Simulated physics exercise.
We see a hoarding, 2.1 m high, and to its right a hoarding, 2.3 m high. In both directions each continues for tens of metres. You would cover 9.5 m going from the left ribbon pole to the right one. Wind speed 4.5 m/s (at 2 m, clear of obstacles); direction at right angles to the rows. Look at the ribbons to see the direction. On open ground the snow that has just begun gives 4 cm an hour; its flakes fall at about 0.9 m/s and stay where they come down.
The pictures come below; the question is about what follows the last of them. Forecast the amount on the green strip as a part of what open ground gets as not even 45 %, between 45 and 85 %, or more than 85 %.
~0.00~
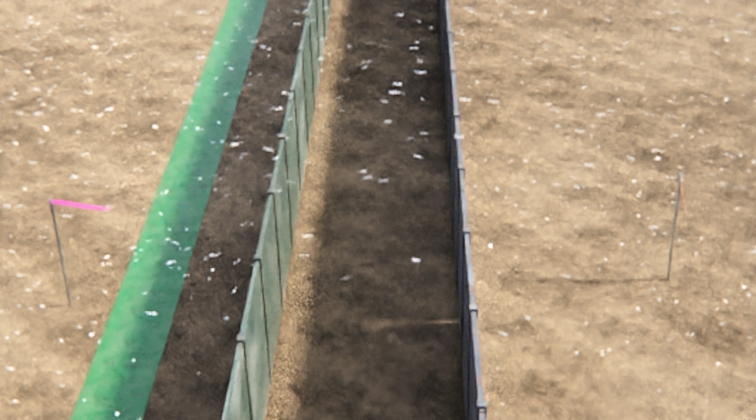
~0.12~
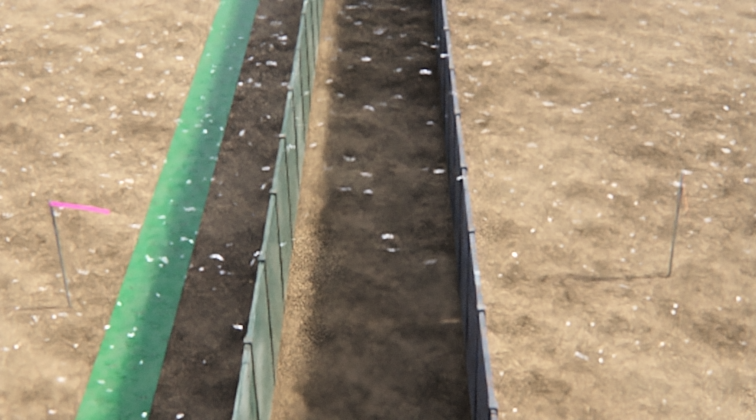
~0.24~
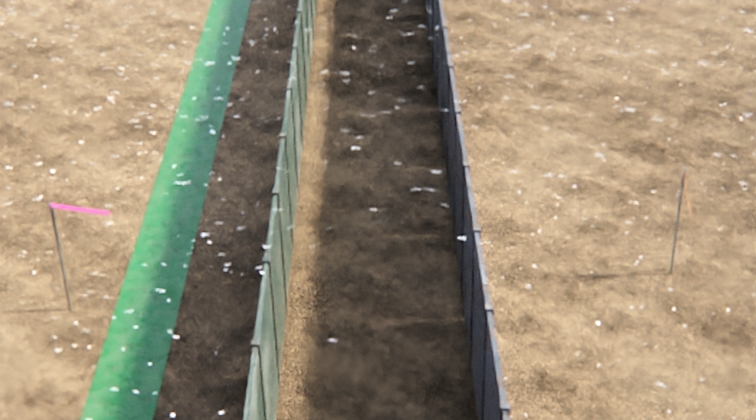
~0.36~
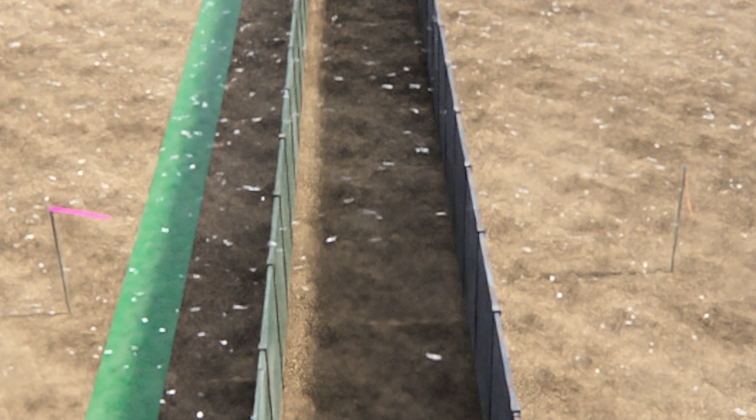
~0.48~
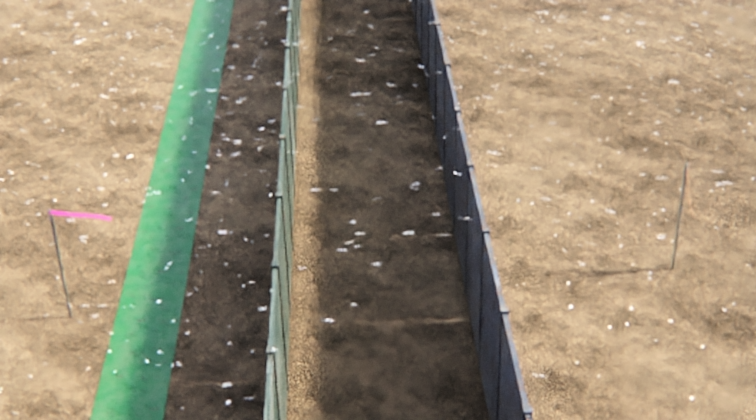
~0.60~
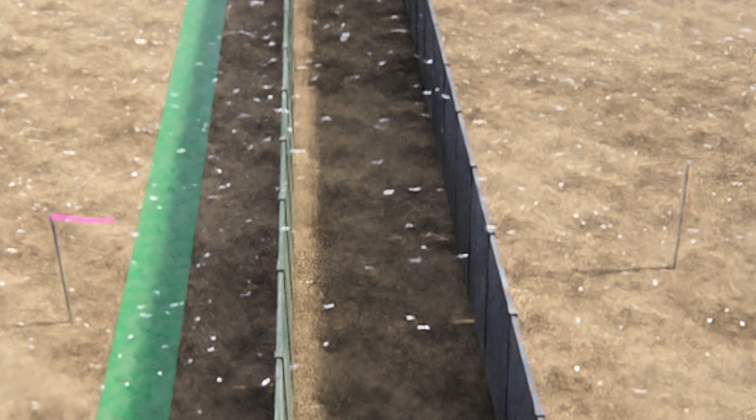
Forecast: More than 85 %.
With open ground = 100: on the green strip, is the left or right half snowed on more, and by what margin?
It's the side on the right, by some 10 points.
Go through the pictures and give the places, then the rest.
In the first picture, the left ribbon ends at (109, 209), leaning 85 degrees to the right.
In the second picture, the green one passes (154, 281).
In the third picture, the left ribbon ends at (110, 213), leaning 85 degrees to the right, above the rows the flakes slant 85 degrees from upright, towards the right and the top of the right hoarding crosses (457, 105).
In the fourth picture, the green one passes (173, 205).
In the fifth picture, the left ribbon ends at (111, 219), leaning 80 degrees to the right and above the rows the flakes slant 85 degrees from upright, towards the right.
In the sixth picture, the top of the left hoarding crosses (284, 124).
10 minutes on, 7 mm on the green strip, 7 mm in the open.
30 minutes on, 21 mm on the green strip, 20 mm in the open.
60 minutes on, 42 mm on the green strip, 40 mm in the open, so the green strip has 105 % of the open amount; the left half of it has 100 %, the right half 111 %.
